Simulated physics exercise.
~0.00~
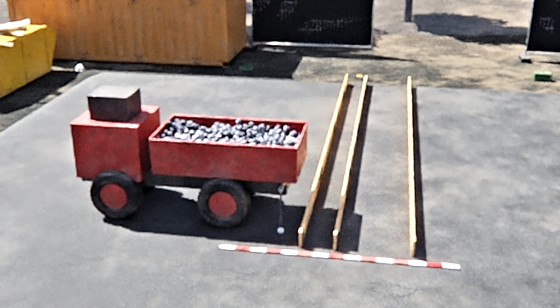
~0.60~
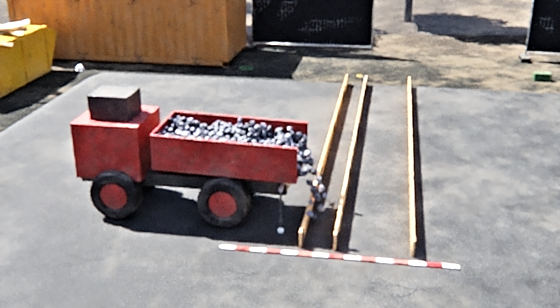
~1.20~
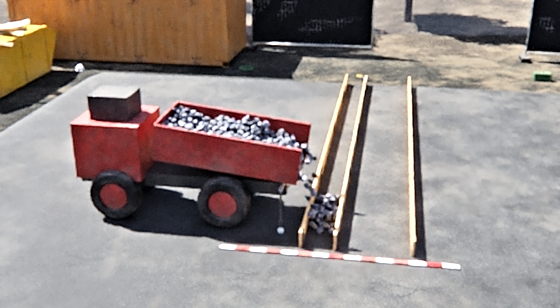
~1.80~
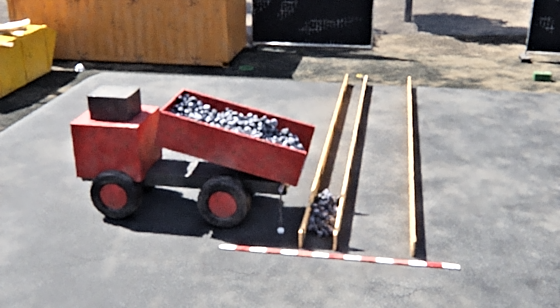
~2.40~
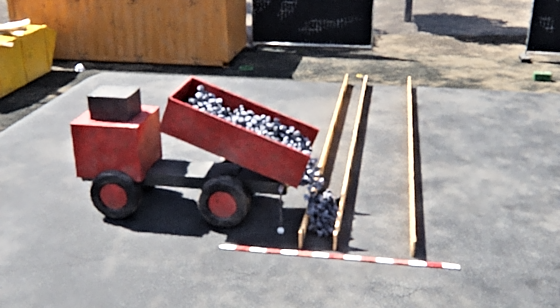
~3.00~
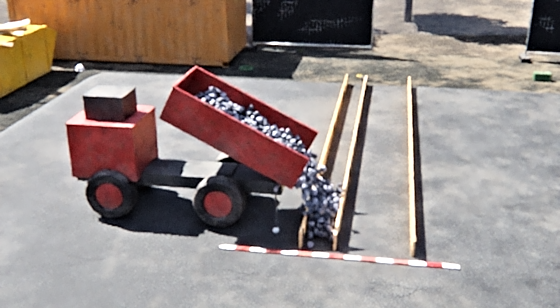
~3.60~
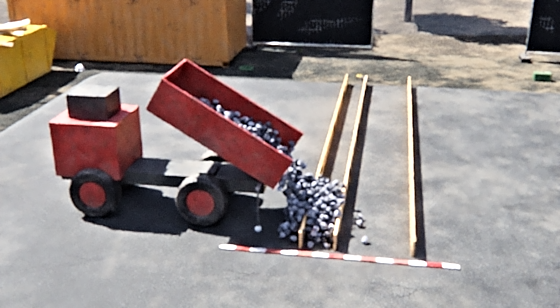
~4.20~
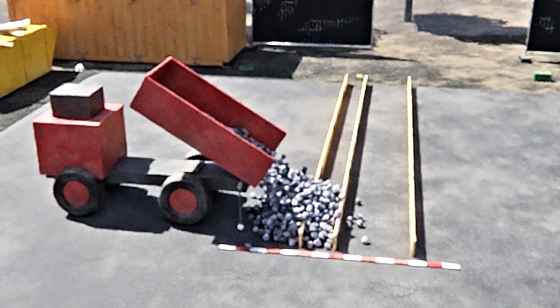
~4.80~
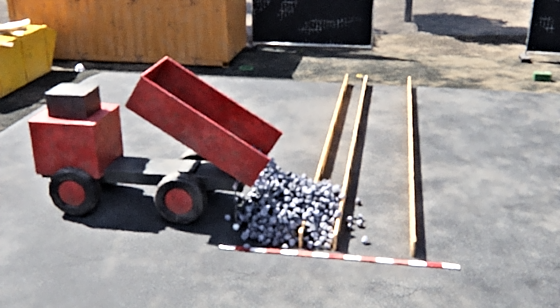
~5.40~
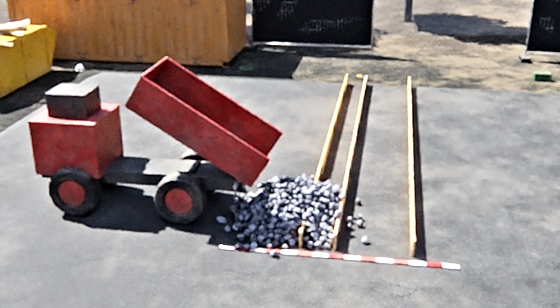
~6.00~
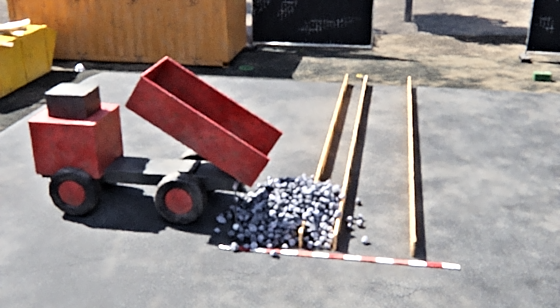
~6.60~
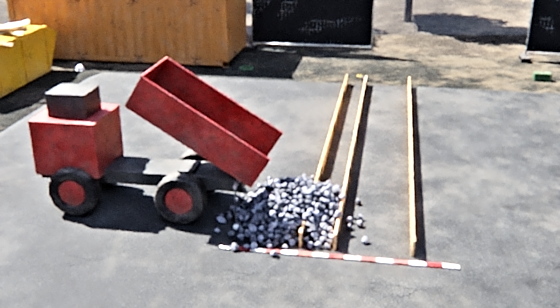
A red tipper truck with a dark block on its cab stands at the left of a grey paved yard, seen from above and to the side, its open body full of grey stones. To its right lie three wooden planks, with a red and white staff along their near ends. The body tilts up, and stones spill from its right end between the first two planks. Still tipping, the truck rolls a little way left, and the stones pour out faster. It stops with its body raised and empty, beside a heap lying mostly left of the planks and partly between the first two.
